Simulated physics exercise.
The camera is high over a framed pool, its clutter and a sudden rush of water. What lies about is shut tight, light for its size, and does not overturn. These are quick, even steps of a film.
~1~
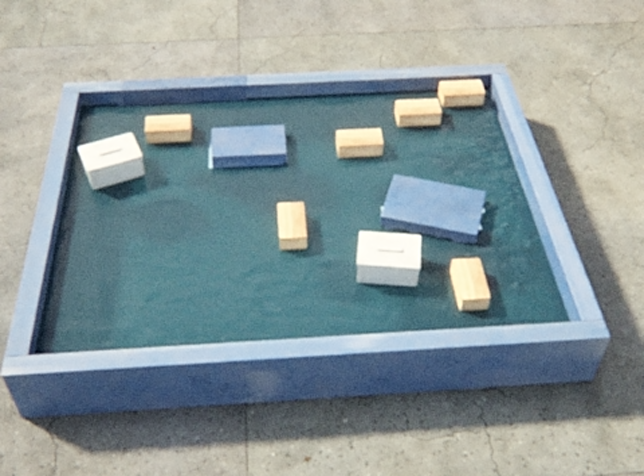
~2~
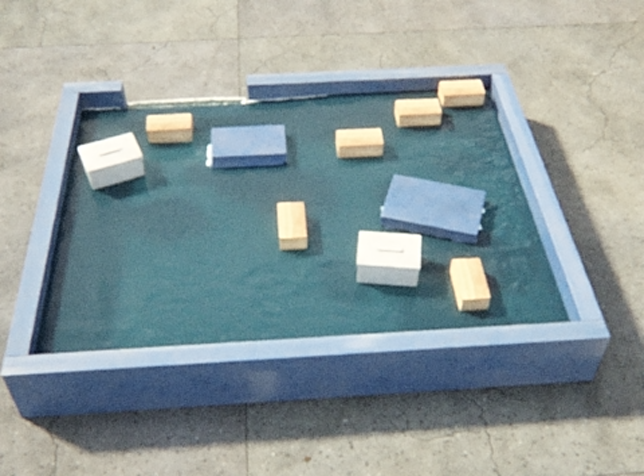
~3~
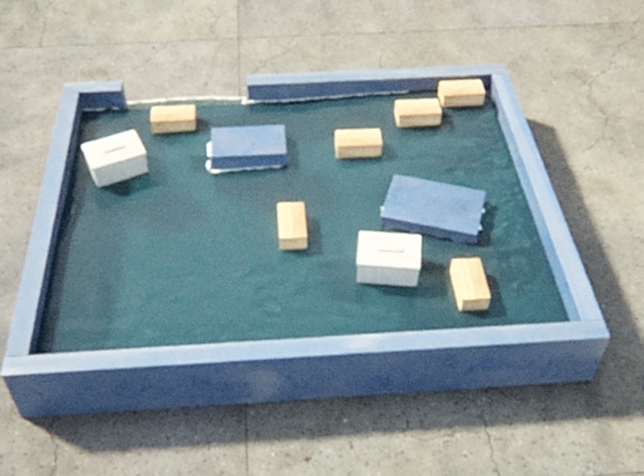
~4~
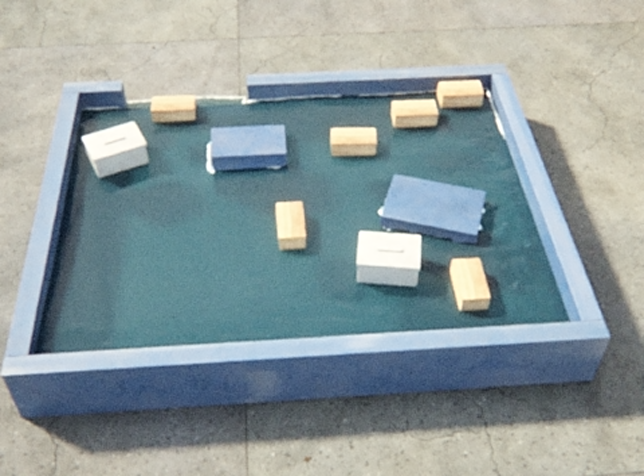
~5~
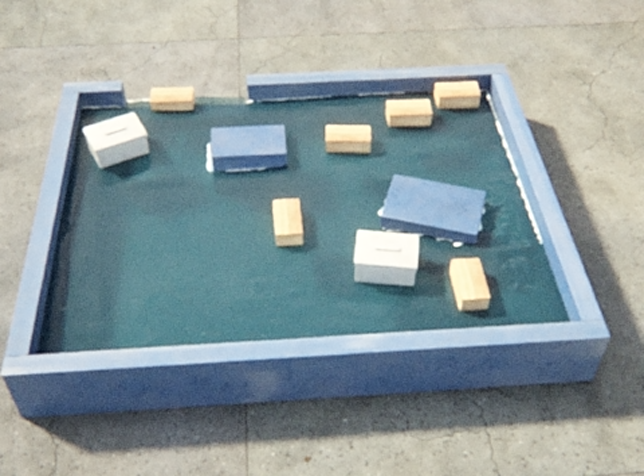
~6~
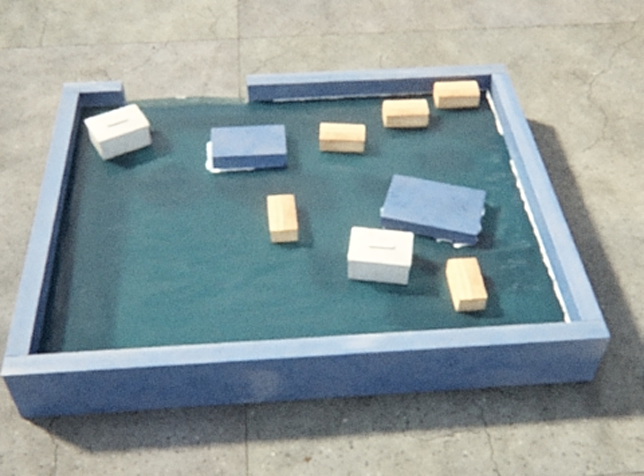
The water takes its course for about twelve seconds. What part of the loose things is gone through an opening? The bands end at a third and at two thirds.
Share: From one to two thirds.
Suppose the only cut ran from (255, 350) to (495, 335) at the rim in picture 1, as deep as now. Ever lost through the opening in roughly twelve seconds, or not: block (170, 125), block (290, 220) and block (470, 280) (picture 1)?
As listed: Kept in, washed out, out.
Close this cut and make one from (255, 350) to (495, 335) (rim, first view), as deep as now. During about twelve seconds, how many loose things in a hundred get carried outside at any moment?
Close to 40 %.
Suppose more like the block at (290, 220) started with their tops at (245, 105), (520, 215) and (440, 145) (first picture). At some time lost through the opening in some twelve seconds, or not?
One after the other: Yes, inside, still in.
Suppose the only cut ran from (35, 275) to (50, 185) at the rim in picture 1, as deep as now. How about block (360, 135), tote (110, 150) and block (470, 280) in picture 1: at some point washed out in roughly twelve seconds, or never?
In that order: No, gone, still in.
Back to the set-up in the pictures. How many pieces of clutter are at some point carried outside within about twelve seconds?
I count 3.
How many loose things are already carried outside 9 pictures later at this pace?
I count 2.
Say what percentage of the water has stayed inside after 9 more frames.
Near 80 in a hundred.
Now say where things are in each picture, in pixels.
A tote at (110, 152), afloat; a block at (360, 137) floats; 0 of 8 have shifted, in the first frame.
A tote at (110, 152), afloat; a block at (360, 137) floats; 0 of 8 have shifted, in the second frame.
A tote at (114, 149) floats, close to its start; a block at (359, 138) floats; 2 of 8 have shifted, in the third frame.
A tote at (114, 140) floats, close to its start; a block at (354, 136) floats, close to its start; 3 of 8 have shifted, in the fourth frame.
A tote at (115, 131), afloat, close to its start; a block at (348, 133) floats, close to its start; 5 of 8 have shifted, in the fifth frame.
A tote at (117, 123) floats, a stride from its start; a block at (342, 132) floats, close to its start; 6 of 8 have shifted, in the sixth frame.
A moment on, 1 of 8 are out; 7 afloat.
Next, 2 of 8 are out; 6 afloat.
Later, 2 of 8 are out; 6 afloat.
In the end, 3 of 8 are out; 5 afloat.
